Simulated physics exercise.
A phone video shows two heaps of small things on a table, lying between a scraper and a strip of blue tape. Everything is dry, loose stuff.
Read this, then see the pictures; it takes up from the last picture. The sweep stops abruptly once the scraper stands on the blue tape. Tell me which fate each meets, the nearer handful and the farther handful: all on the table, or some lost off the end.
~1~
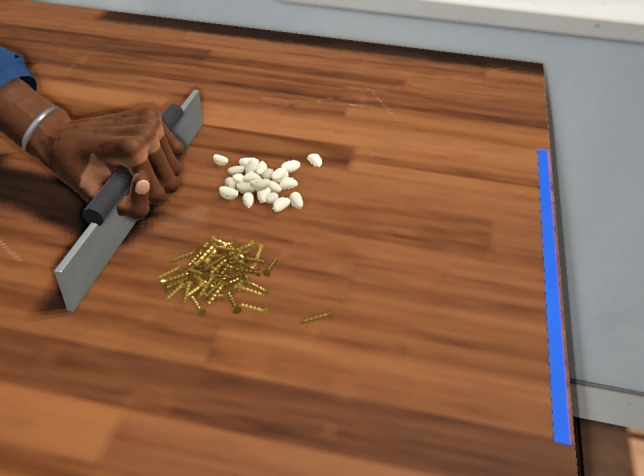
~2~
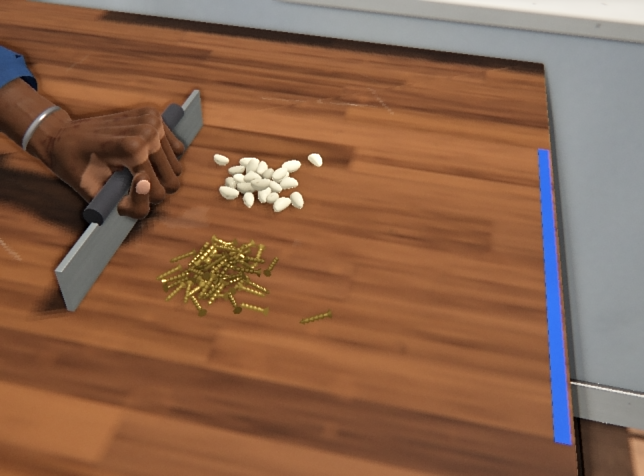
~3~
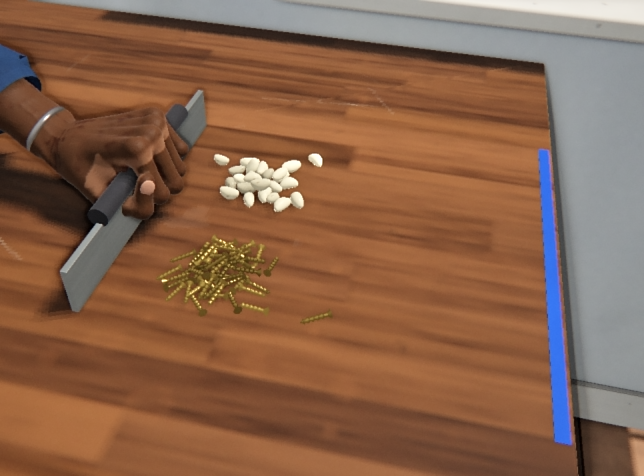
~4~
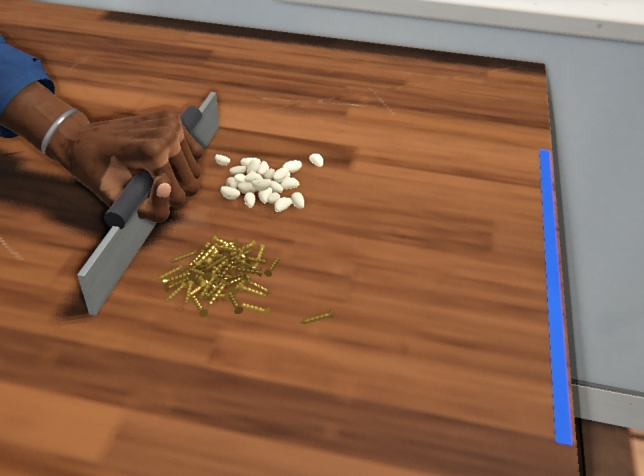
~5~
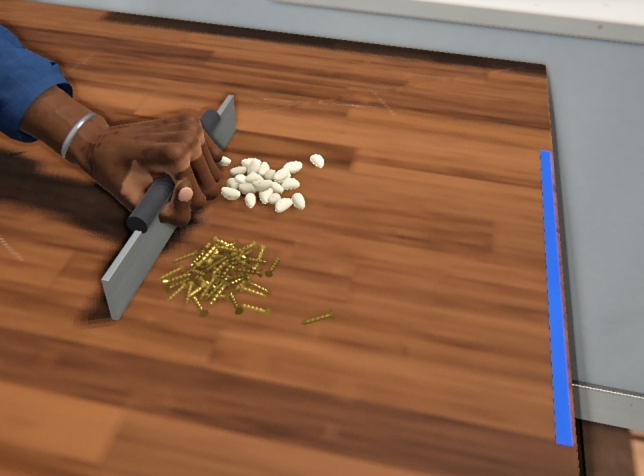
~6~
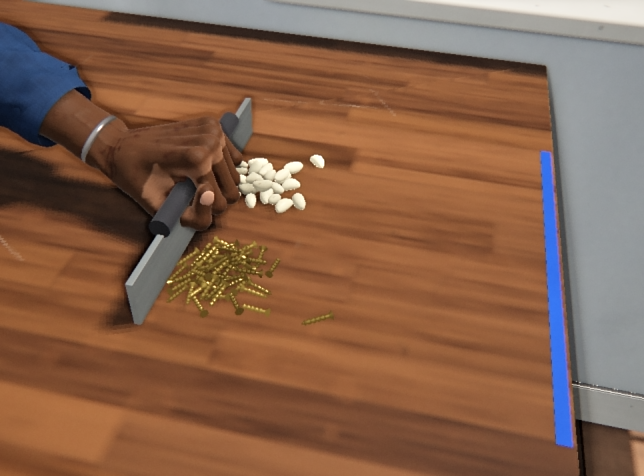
Nearer handful: Some comes off; farther handful: Some comes off.
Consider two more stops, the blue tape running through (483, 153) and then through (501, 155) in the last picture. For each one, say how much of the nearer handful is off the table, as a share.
About 0 percent the first time, about 0 percent the second.
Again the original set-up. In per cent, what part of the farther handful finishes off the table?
Around 100 percent.
Then, 0.93 s later than the last frame, scraper still moving, near (384, 204); nearer handful all on the table, its front near (419, 351); farther handful all on the table, its front near (426, 209).
Then, 1.87 s later than the last frame, scraper stopped at the blue tape; nearer handful almost all over the edge; farther handful almost all over the edge.
Then, 2.15 s later than the last frame, scraper stopped at the blue tape; nearer handful every one over the edge; farther handful every one over the edge.
When it is over, scraper stopped at the blue tape; nearer handful every one over the edge; farther handful every one over the edge.
